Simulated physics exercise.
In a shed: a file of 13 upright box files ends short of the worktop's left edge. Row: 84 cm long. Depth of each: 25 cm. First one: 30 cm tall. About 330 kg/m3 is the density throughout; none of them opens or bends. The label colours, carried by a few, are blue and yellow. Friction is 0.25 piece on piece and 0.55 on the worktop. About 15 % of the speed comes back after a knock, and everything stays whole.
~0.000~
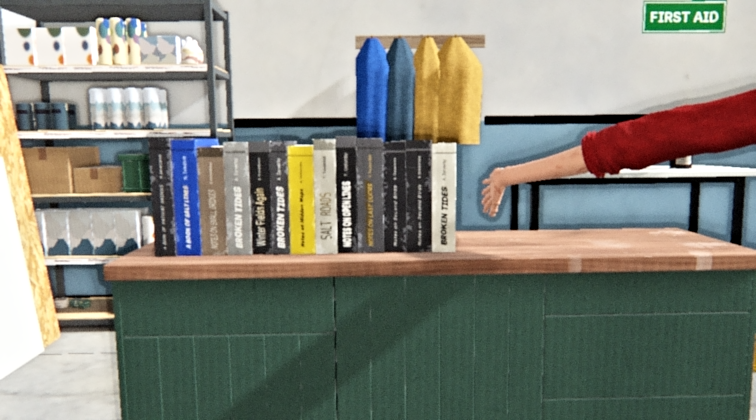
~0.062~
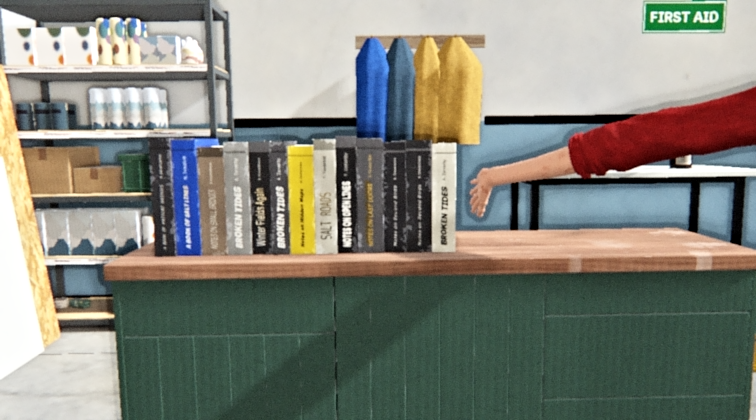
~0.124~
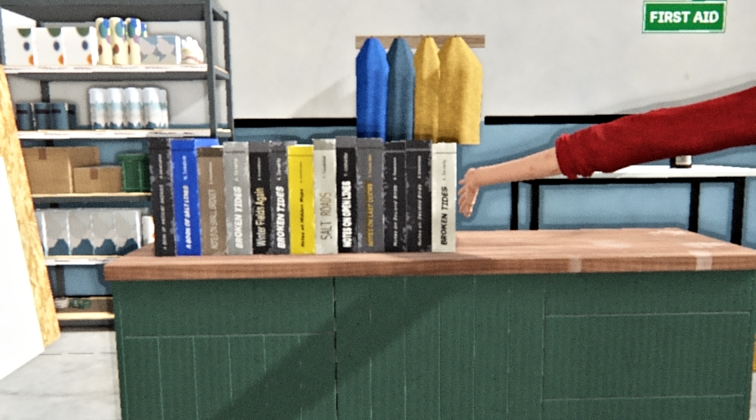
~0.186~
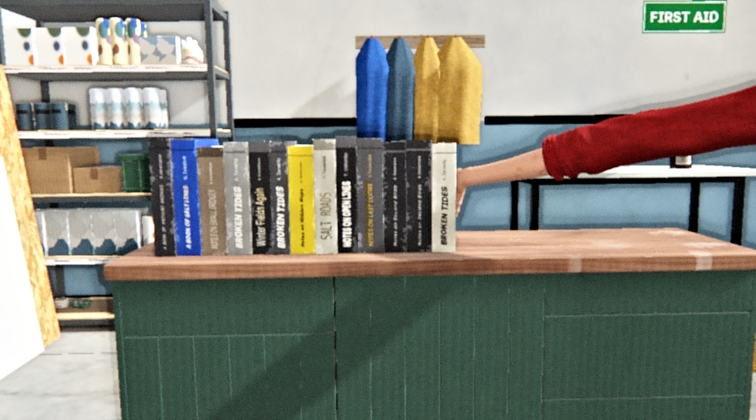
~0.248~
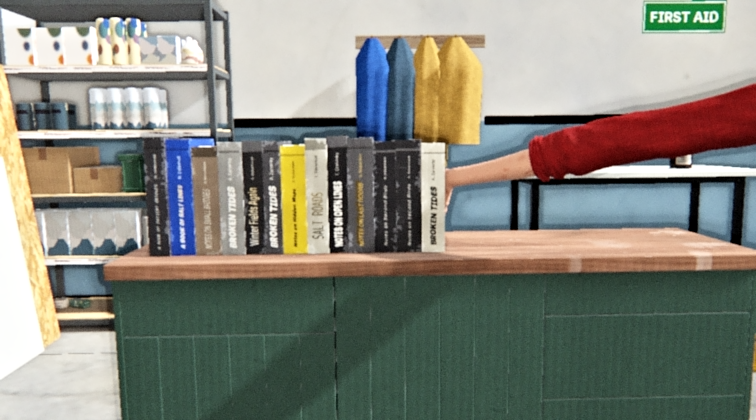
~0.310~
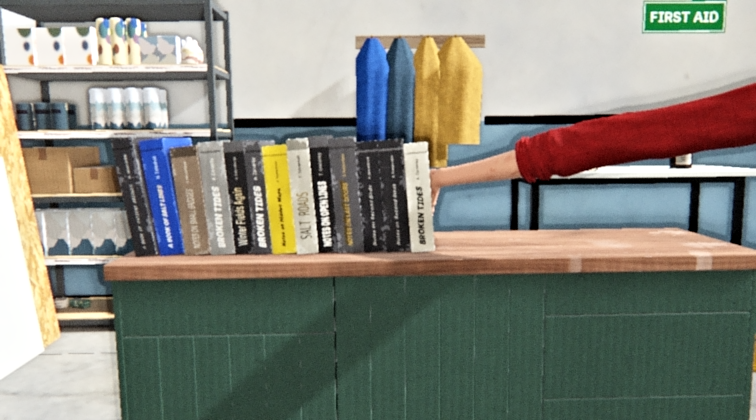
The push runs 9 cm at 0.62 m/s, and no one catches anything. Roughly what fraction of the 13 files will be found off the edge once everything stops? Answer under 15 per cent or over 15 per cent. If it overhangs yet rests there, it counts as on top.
Roughly over 15 per cent.
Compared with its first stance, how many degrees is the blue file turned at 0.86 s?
I'd put it at roughly 150 degrees away from its starting angle.
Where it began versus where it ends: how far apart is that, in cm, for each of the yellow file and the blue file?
The yellow one ends around 20 cm from its start and the blue one around 100 cm.
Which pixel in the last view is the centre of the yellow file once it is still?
Last frame, centre at roughly (254, 198).
Around 0.37 s, none of the 13 files off the edge, 13 disturbed; blue file tipped 14°; yellow file tipped 10°.
Around 0.54 s, none of the 13 files off the edge, 13 disturbed; blue file tipped 42°; yellow file tipped 25°.
Around 0.86 s, 2 of the 13 files off the edge; blue file upside down; yellow file tipped 25°.
Around 1.14 s, 3 of the 13 files off the edge; blue file on its side; yellow file tipped 30°.
Finally (1.5 s), 3 of the 13 files off the edge; blue file on its side; yellow file tipped 30°. That is 23 per cent. Seen by the last camera, middles, yellow file near (254, 198).
